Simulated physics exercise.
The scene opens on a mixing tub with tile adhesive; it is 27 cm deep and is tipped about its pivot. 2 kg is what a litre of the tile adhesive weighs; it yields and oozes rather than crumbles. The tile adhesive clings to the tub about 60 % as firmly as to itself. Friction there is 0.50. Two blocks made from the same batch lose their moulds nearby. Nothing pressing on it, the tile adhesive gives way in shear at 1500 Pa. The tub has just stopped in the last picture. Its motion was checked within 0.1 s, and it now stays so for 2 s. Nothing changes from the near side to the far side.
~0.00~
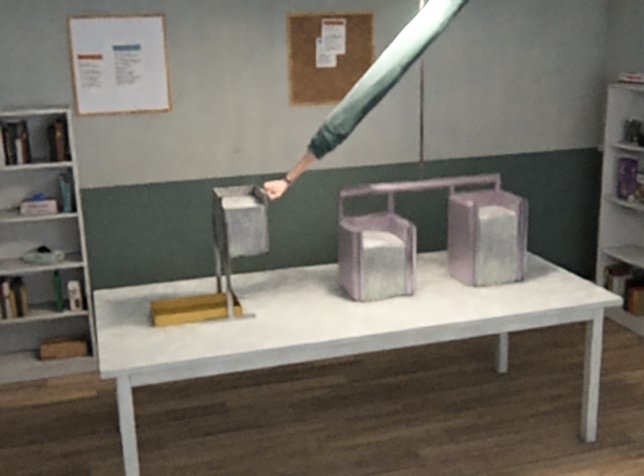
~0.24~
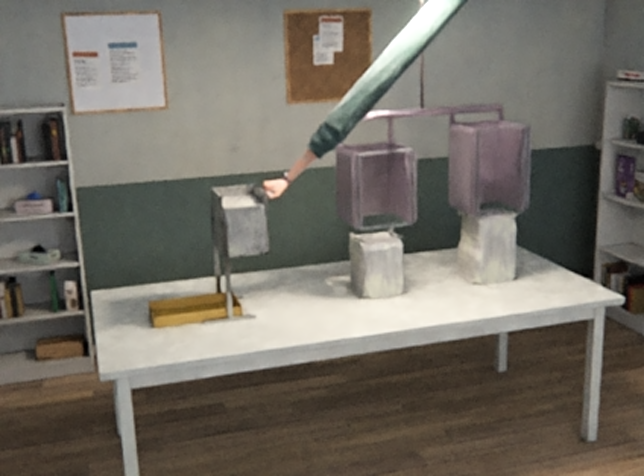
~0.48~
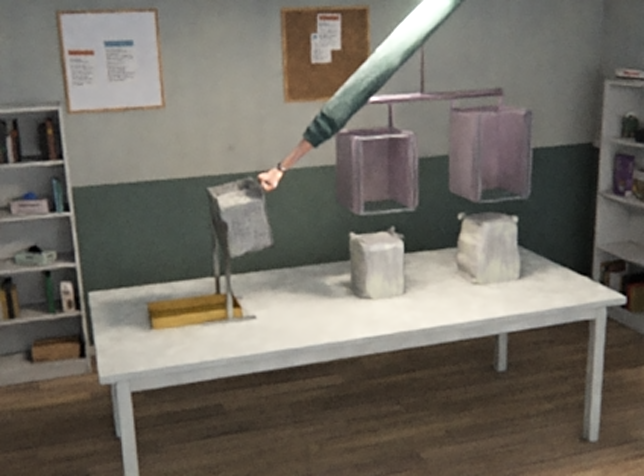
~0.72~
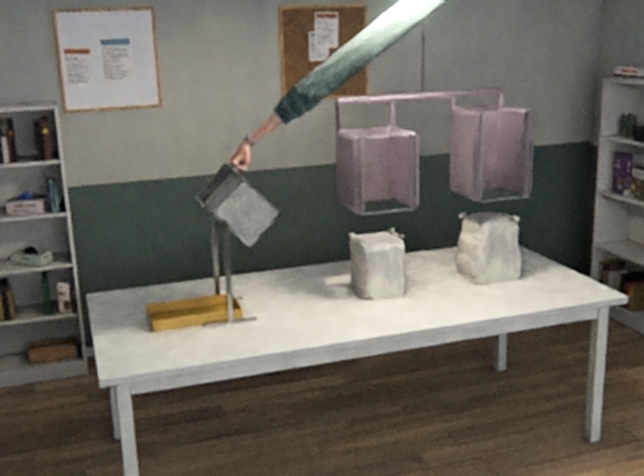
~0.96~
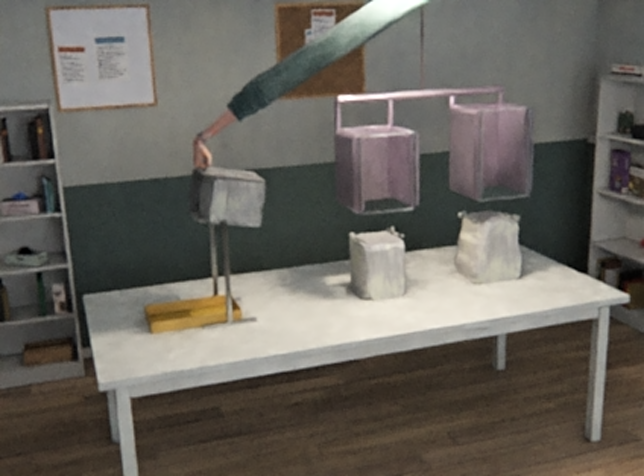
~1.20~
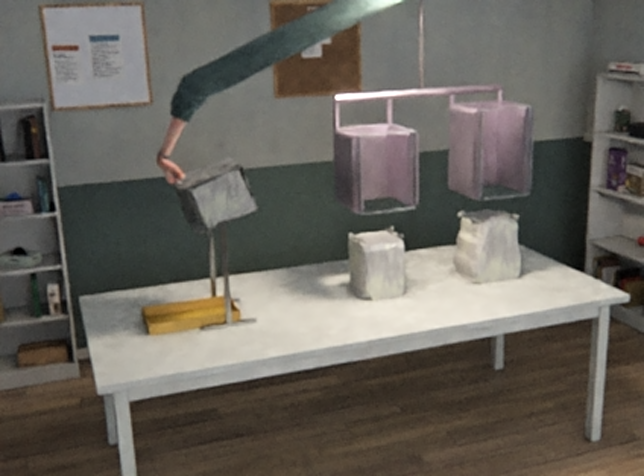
In a room with bookshelves, pink moulds lift off two blocks before a hand tips a grey tub leftward.
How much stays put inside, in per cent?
100 %.
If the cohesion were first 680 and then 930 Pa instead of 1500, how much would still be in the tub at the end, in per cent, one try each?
The answers, in order, are 40 % and 55 %.
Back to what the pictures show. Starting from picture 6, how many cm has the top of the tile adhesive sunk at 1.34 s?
I reckon it's close to 0 cm.
After 1.34 s, the tub is at 106 degrees and holds 100 %.
After 1.51 s, the tub is at 106 degrees and holds 100 %.
After 1.68 s, the tub is at 106 degrees and holds 100 %.
After 1.85 s, the tub is at 106 degrees and holds 100 %.
After 3.20 s, the tub is at 106 degrees and holds 100 %.
